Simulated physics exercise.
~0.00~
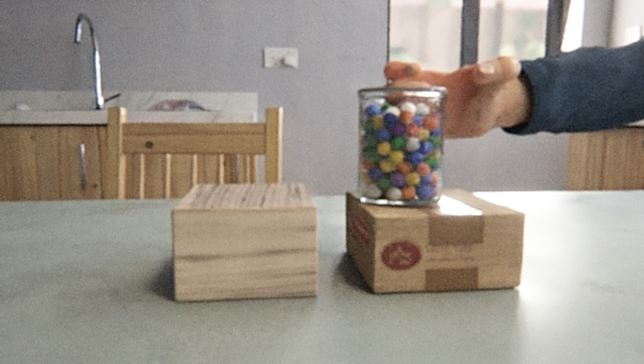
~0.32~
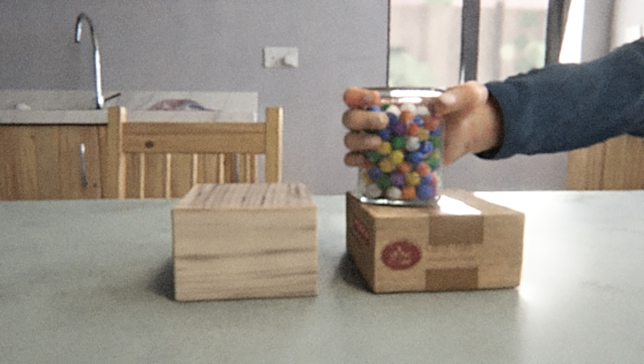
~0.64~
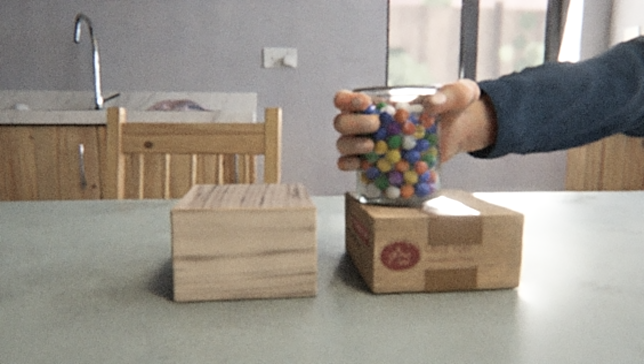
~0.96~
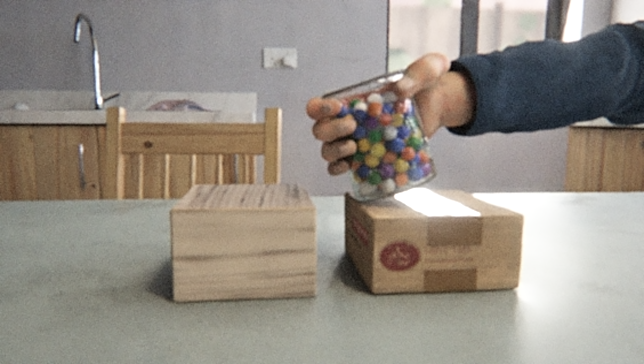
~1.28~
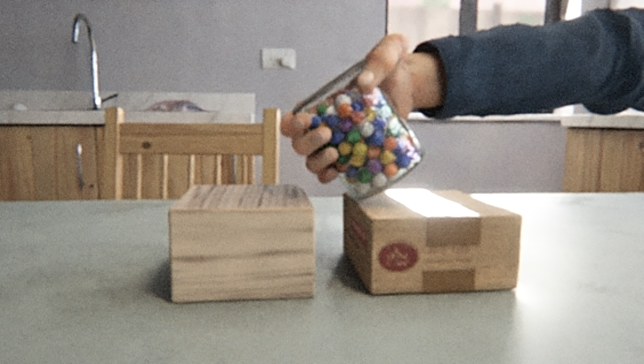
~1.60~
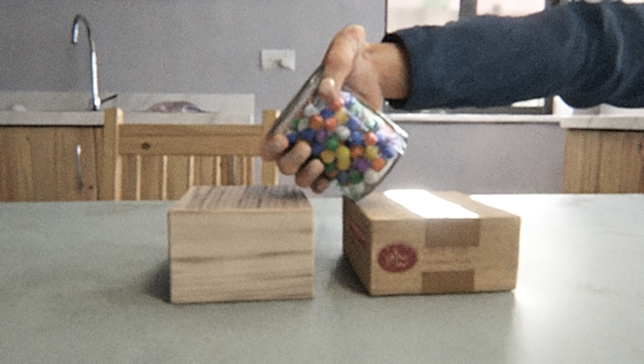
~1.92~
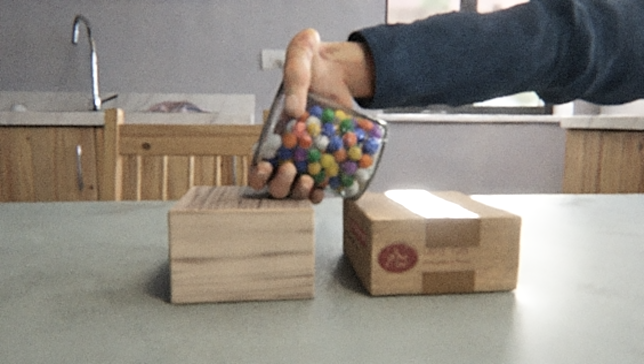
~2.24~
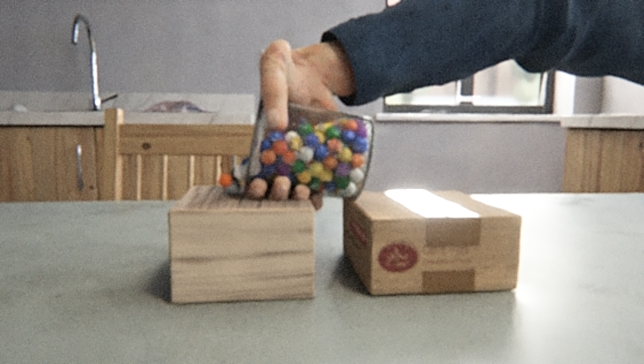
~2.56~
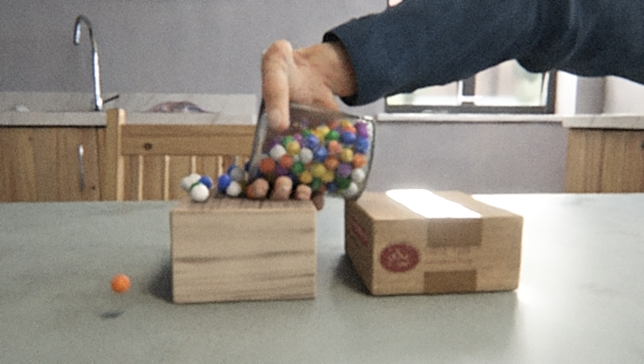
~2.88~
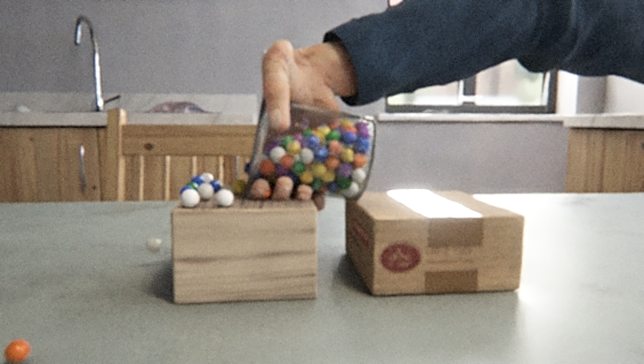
In a kitchen with a sink and a wooden chair behind, a grey-green table is seen from the front by a slightly swaying camera. A pale wooden block sits on the left and a brown cardboard box on the right, topped by an open clear beaker of multicoloured beads. A hand in a dark blue sleeve grips the beaker, tilts it leftward and lowers it against the block. Several beads spill onto the block, and an orange one drops and rolls left across the table. A white bead follows, while most stay inside the held, tipped beaker.
